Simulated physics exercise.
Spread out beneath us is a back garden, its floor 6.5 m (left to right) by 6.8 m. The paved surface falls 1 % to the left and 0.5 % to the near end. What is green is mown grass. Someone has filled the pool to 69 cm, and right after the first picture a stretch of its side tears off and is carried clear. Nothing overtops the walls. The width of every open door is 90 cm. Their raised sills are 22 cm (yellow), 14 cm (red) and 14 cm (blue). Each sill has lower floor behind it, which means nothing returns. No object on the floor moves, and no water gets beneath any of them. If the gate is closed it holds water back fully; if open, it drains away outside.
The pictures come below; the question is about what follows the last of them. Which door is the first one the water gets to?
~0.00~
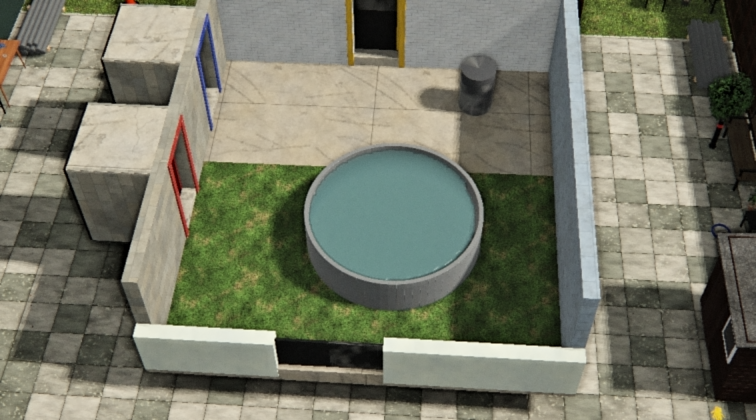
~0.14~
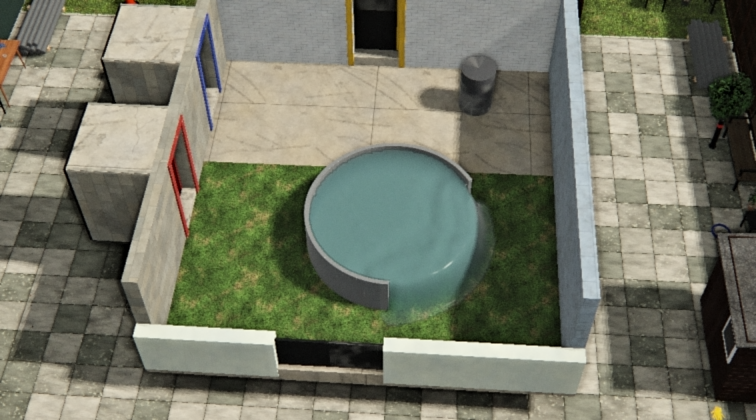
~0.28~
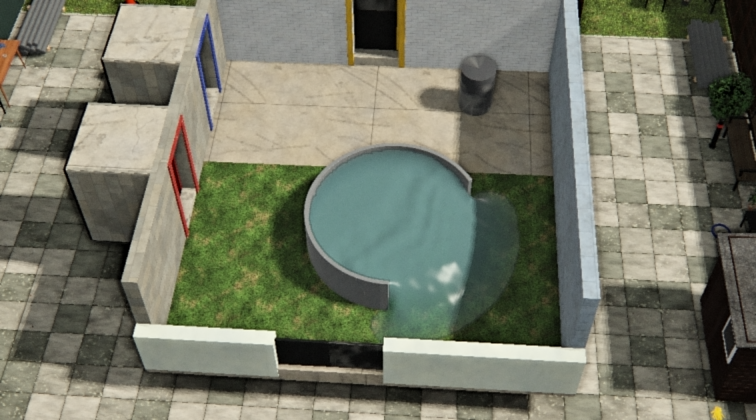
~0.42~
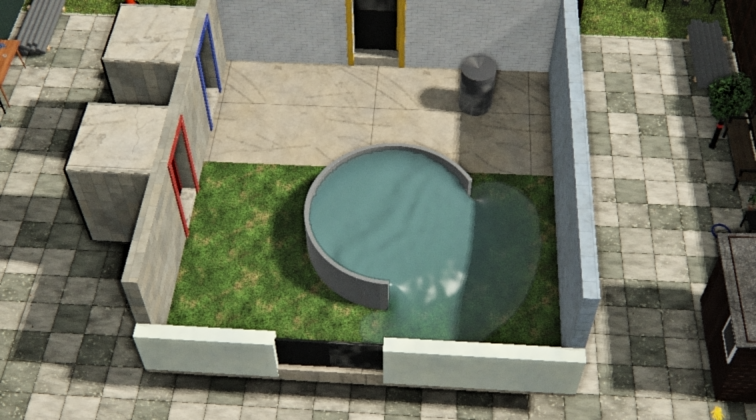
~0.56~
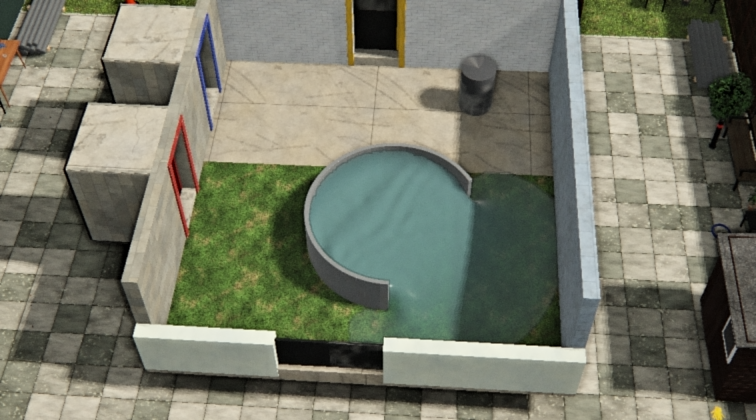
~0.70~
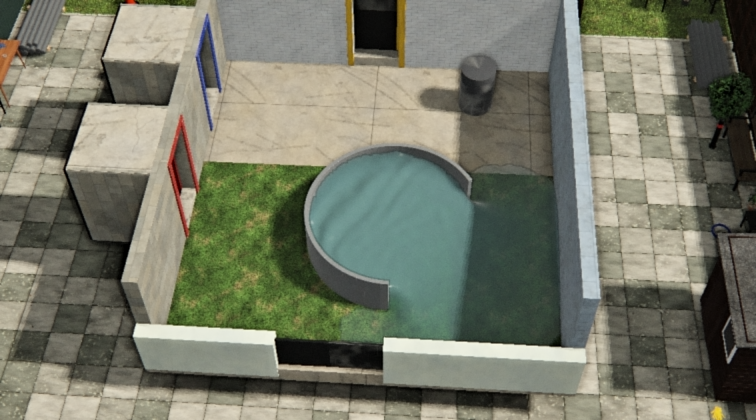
The yellow one.
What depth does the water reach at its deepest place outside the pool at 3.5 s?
Some 29 cm deep.
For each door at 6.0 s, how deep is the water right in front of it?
Yellow 9 cm, red 10 cm, blue 0 cm.
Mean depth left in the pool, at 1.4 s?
About 40 cm.
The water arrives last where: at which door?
That's the blue one.
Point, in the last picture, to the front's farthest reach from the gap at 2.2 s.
Location: Approx. (548, 75) in the last view.
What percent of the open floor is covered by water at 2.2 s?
Close to 40 in a hundred parts are wet.
After 1.4 s water covers 25 % of the floor and is deepest (60 cm) near (551, 370); yellow door not reached, red door not reached, blue door not reached.
After 2.2 s water covers 40 % of the floor and is deepest (57 cm) near (563, 371); yellow door not reached, red door not reached, blue door not reached.
After 3.5 s water covers 55 % of the floor and is deepest (29 cm) near (427, 363); yellow door not reached, red door not reached, blue door not reached.
After 6.0 s water covers 90 % of the floor and is deepest (20 cm) near (227, 63); yellow door reached at 3.9 s, red door reached at 4.9 s, blue door not reached.
After 10.0 s water covers 100 % of the floor and is deepest (16 cm) near (397, 314); yellow door reached at 3.9 s, red door reached at 4.9 s, blue door reached at 6.2 s.
